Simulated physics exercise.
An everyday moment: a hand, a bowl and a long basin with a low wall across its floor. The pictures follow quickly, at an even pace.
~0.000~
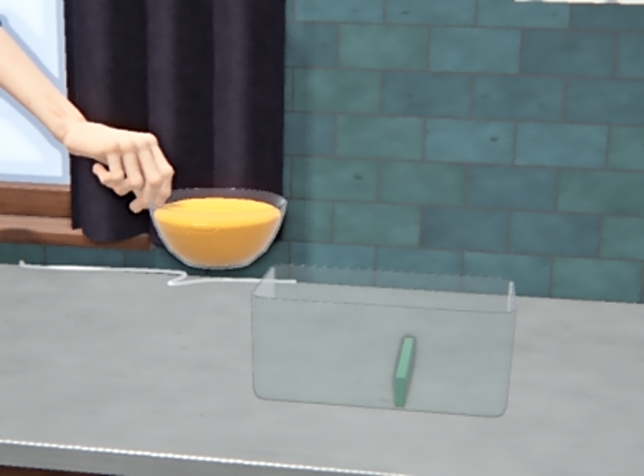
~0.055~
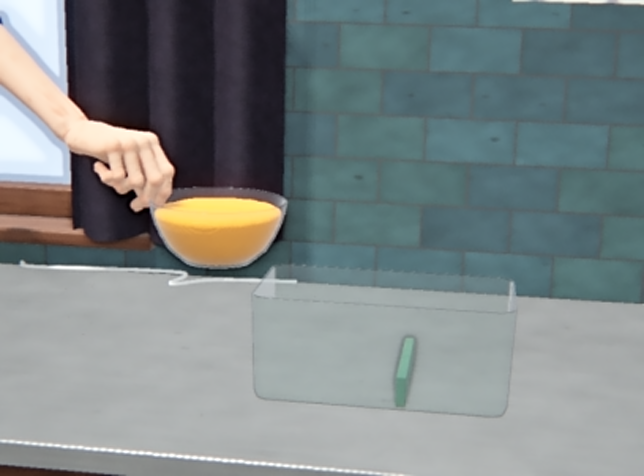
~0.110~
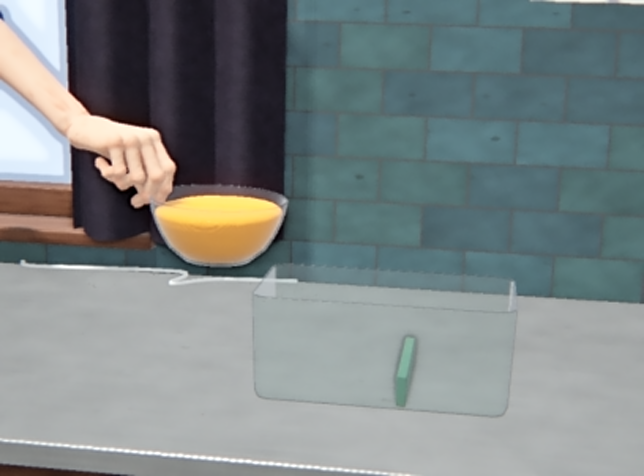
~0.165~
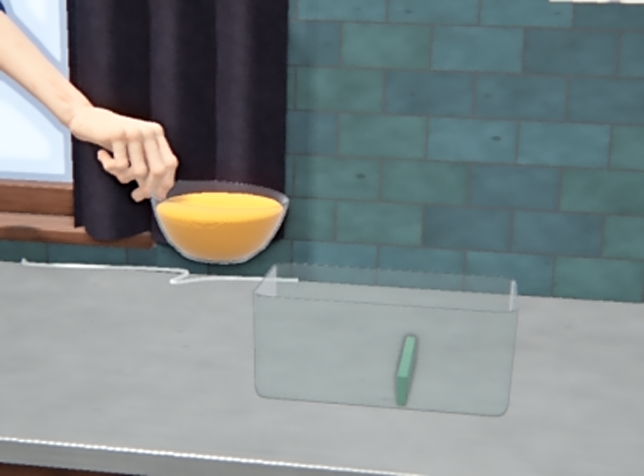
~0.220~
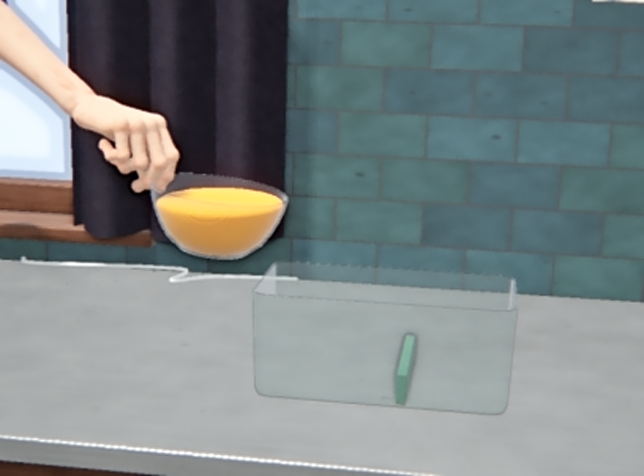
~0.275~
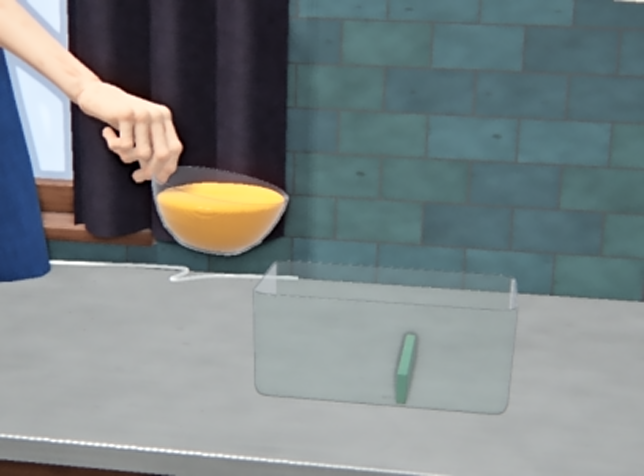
A hand slowly tilts a clear bowl of orange juice rightward beside a long transparent basin.
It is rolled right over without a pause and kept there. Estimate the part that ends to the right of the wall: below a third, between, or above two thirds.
It comes to less than a third.
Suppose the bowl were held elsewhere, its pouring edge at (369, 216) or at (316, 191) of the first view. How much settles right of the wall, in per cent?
First some 80, then 50 per cent.
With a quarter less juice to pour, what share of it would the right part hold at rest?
Some 10 per cent.
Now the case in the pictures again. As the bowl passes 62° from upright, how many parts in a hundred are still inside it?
Some 50 per cent.
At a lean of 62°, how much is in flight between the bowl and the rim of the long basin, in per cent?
Close to 35 per cent.
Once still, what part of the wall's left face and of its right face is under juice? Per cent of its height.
Left: 80 %. Right: 10 %.
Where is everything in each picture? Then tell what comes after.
It leans 0°; its right rim is at (284, 206); the juice meets the walls at (157, 207) and (281, 214); the long basin's rim runs from (263, 281) to (514, 297); the wall's top is at (405, 358), in the first frame.
It leans 0°; its right rim is at (285, 205); the juice meets the walls at (158, 207) and (282, 213), in the second frame.
It leans 2°; its right rim is at (285, 205); the juice meets the walls at (159, 205) and (282, 212), in the third frame.
It leans 4°; its right rim is at (286, 204); the juice meets the walls at (160, 202) and (284, 209), in the fourth frame.
It leans 7°; its right rim is at (286, 203); the juice meets the walls at (160, 196) and (283, 204), in the fifth frame.
It leans 10°; its right rim is at (286, 202); the juice meets the walls at (161, 191) and (285, 200), in the sixth frame.
A moment on, the bowl is tipped part way and 48 per cent is still to pour, 18 is left of the wall and 0 right of it.
Next, the bowl is tipped on its side and 1 per cent is still to pour, 84 is left of the wall and 6 right of it.
Then the bowl is tipped right over and 0 per cent is still to pour, 90 is left of the wall and 9 right of it.
Later the bowl is tipped right over and 0 per cent is still to pour, 89 is left of the wall and 10 right of it.
At rest 89 per cent lies left of the wall, 10 right of it and 1 outside.
